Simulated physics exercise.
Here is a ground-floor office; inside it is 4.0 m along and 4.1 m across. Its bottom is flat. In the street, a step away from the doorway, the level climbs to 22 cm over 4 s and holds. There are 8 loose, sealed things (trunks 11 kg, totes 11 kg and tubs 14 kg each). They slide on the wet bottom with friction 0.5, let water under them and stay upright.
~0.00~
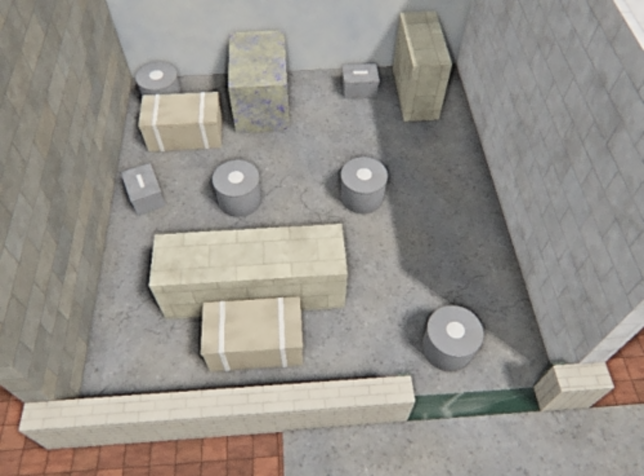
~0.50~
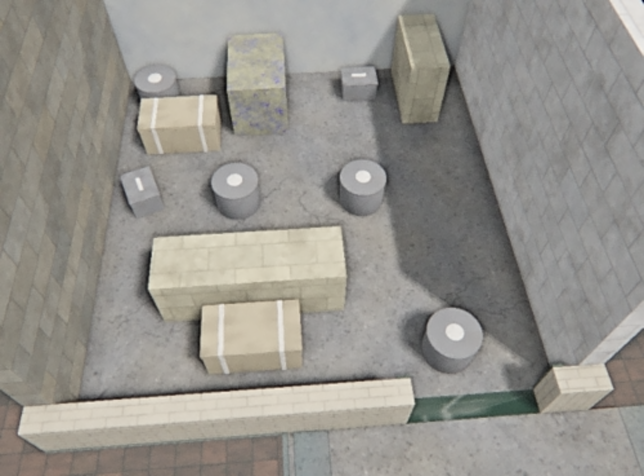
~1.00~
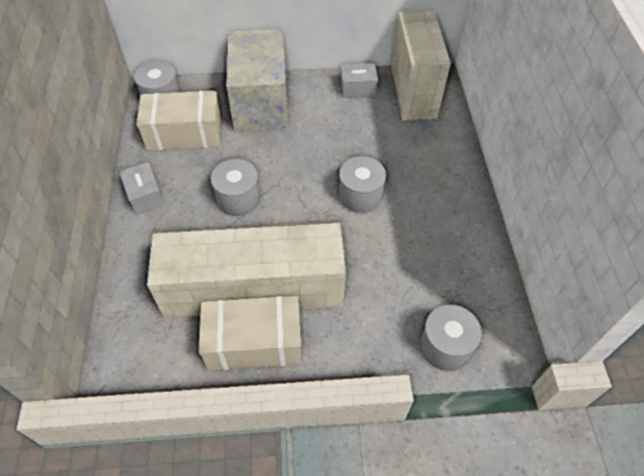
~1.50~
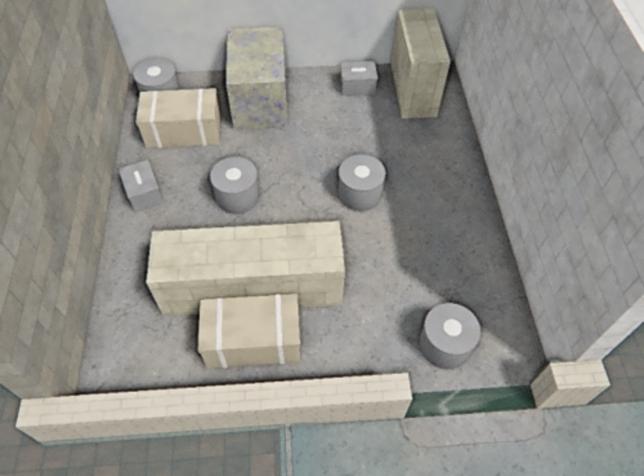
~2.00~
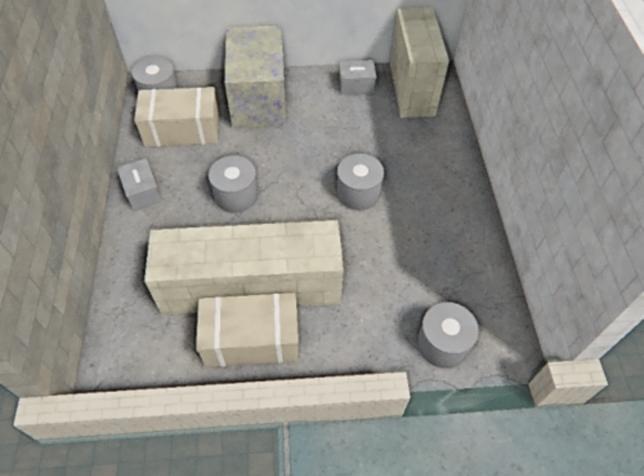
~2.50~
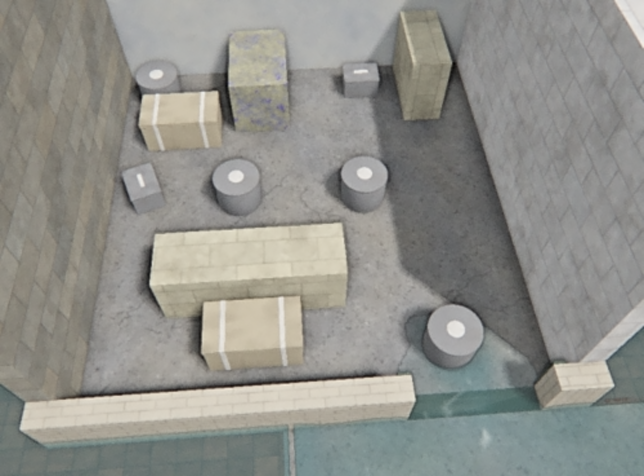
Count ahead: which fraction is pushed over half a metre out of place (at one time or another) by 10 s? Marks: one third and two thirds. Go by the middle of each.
It is not even a third.
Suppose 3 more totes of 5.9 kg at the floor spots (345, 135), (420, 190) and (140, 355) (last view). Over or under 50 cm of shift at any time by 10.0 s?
In turn: More, over, short of it.
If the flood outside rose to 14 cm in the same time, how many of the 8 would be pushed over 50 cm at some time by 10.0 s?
Then 2.
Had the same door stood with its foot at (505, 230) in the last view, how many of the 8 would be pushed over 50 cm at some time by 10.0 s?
Then 1.
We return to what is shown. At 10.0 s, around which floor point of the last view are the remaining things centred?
Near (248, 153).
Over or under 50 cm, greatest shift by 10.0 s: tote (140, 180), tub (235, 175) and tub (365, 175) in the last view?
In turn: Under, less, past it.
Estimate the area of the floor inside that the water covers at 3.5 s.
Roughly 2.5 m2.
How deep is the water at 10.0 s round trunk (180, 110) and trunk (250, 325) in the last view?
Roughly 8 and 3 cm.
After 3.5 s 0 of 8 are over 50 cm from their spots; 0 afloat.
After 4.5 s 1 of 8 are over 50 cm from their spots; 0 afloat.
After 7.0 s 1 of 8 are over 50 cm from their spots; 0 afloat.
After 10.0 s 2 of 8 are over 50 cm from their spots, and 2 have been at some point; 5 afloat.
